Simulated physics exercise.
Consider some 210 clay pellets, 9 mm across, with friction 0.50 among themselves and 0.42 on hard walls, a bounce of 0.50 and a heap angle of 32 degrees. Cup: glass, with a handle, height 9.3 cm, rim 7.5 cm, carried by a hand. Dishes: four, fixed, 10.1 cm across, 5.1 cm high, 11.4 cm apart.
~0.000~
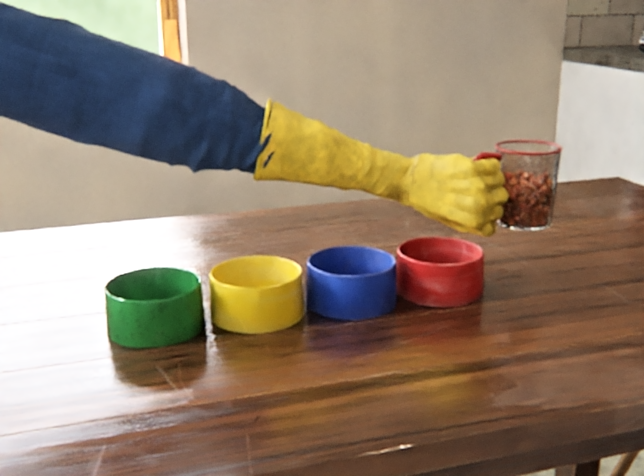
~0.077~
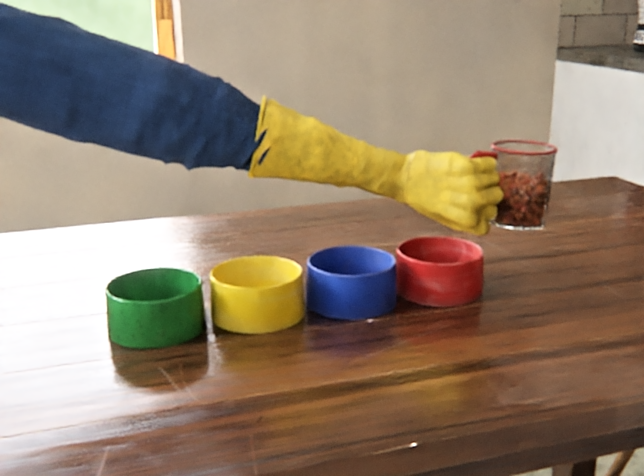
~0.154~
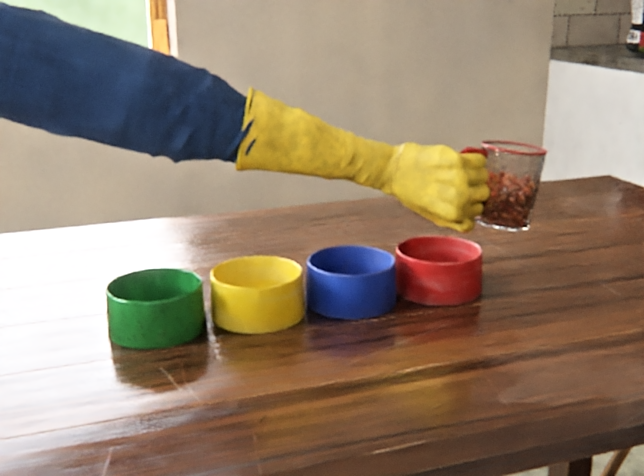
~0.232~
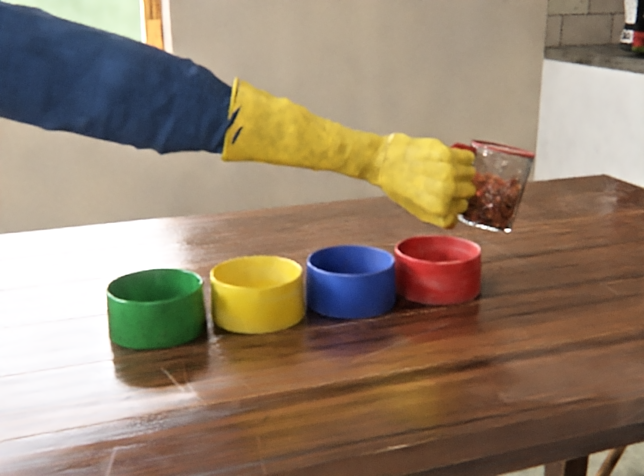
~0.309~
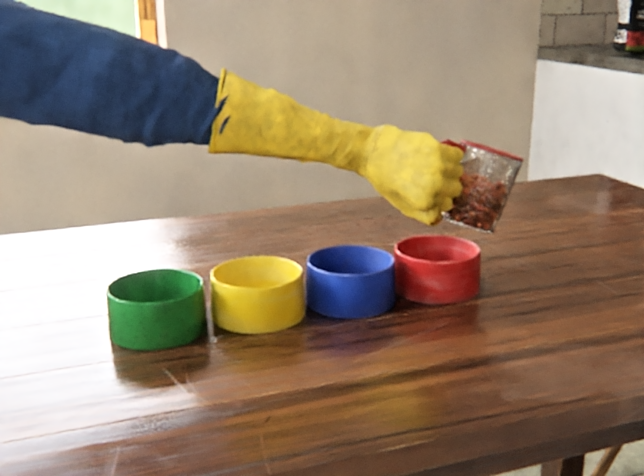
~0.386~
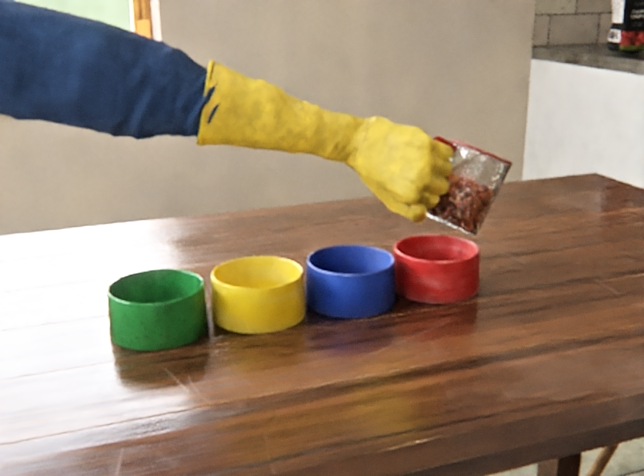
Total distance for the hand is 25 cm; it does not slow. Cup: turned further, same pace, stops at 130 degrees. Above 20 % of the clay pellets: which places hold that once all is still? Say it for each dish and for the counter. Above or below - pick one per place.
Red: Below; blue: Above; green: Below; yellow: Below; counter: Below.
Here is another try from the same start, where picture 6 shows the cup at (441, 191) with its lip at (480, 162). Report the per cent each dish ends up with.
Dish by dish: Red 0 percent, blue 100 percent, green 0 percent, yellow 0 percent.
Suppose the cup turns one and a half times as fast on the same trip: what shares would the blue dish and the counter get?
It would be blue 100 and counter 0.
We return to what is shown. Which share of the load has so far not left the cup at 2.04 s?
0 per cent.
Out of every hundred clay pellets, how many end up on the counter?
Some 0 per cent.
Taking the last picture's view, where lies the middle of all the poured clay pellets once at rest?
About (359, 284).
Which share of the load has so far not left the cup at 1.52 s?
It works out to about 95 per cent of the load.
After 1.06 s, tilt 73 degrees; cup holds 100 %.
Then, at 1.52 s, tilt 107 degrees; cup holds 95 %, blue 5 %.
After 2.04 s, tilt 130 degrees; cup holds 0 %, blue 100 %.
By 2.6 s all is still; red 0 %, blue 100 %, green 0 %, yellow 0 %, counter 0 %.
